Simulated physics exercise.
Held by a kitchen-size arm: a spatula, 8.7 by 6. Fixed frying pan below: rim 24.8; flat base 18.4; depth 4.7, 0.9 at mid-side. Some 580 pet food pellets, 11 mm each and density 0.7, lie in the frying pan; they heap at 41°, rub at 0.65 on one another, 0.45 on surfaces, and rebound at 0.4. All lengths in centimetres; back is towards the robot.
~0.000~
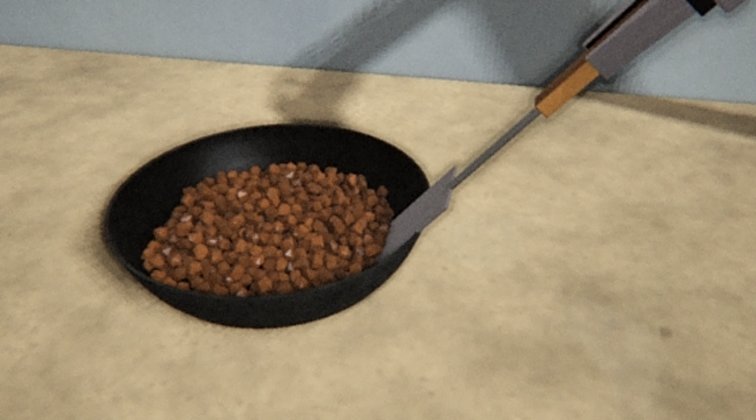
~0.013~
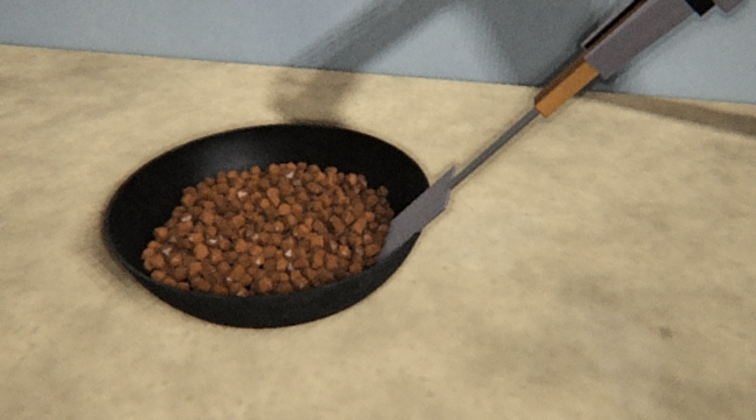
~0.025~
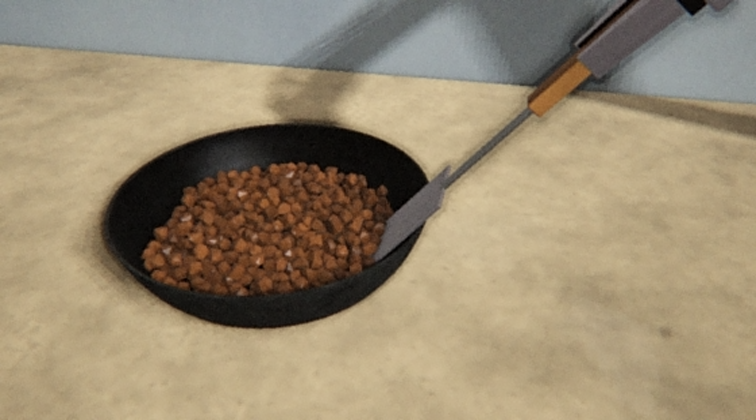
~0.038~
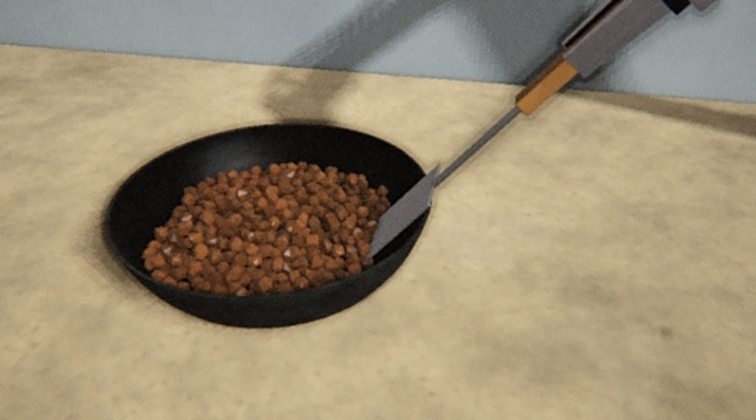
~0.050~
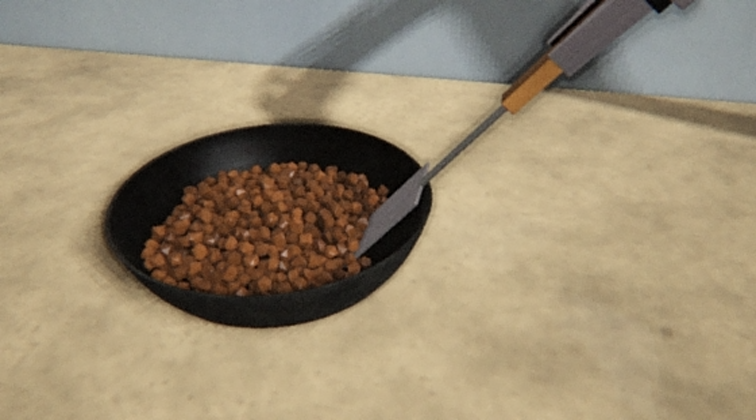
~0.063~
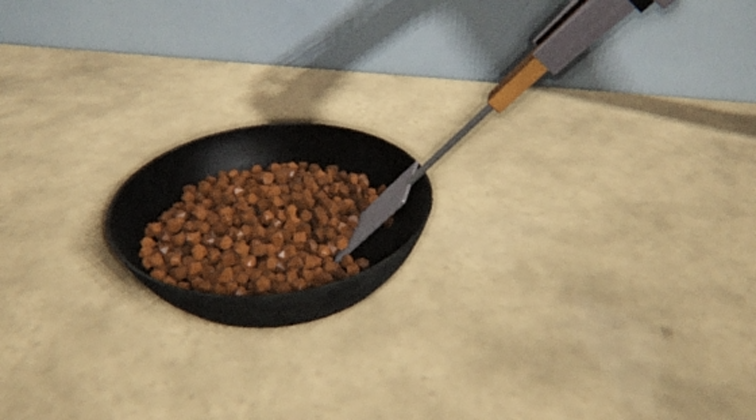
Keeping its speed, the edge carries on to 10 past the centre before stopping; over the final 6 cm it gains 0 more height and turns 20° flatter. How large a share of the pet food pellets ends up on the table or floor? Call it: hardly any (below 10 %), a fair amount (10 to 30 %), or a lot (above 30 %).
Hardly any.
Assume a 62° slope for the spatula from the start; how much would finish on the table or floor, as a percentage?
Then roughly 10 percent.
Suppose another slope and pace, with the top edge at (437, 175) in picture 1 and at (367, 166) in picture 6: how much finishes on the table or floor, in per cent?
Off the vessel, on the table or floor: Some 20 percent.
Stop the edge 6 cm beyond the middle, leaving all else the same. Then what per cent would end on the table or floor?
In that case about 0 percent ends on the table or floor.
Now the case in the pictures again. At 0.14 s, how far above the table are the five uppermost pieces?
5 cm or so.
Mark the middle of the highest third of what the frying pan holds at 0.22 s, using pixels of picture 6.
I'd say close to (202, 197).
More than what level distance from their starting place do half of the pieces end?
It comes out at about 3 cm.
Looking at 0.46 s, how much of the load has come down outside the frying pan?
Roughly 5 percent of it.
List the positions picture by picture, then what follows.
Spatula top edge at (452, 185), sloping 51°; upper third of the load around (273, 219), from x 150 to 390, top at y 165; 578 in the frying pan, in the first frame.
Spatula top edge at (451, 185), sloping 51°; upper third of the load around (273, 219), from x 150 to 390, top at y 165, in the second frame.
Spatula top edge at (446, 185), sloping 51°; upper third of the load around (275, 218), from x 150 to 390, top at y 165, in the third frame.
Spatula top edge at (435, 183), sloping 51°; upper third of the load around (277, 218), from x 150 to 390, top at y 165, in the fourth frame.
Spatula top edge at (423, 182), sloping 51°; upper third of the load around (276, 215), from x 150 to 390, top at y 165, in the fifth frame.
Spatula top edge at (411, 180), sloping 51°; upper third of the load around (272, 213), from x 145 to 390, top at y 165; 578 in the frying pan, in the sixth frame.
After 0.14 s, sloping 51°, highest piece 6 above the table; 578 in the frying pan.
After 0.22 s, sloping 45°, highest piece 6 above the table; 578 in the frying pan.
After 0.46 s, sloping 31°, highest piece 8 above the table; 551 in the frying pan, 19 on the table or floor, 8 on the blade or in flight.
After 1.51 s, sloping 31°, highest piece 6 above the table; 550 in the frying pan, 28 on the table or floor.
At rest, 550 in the frying pan, 28 on the table or floor. That is 5 % on the table or floor.
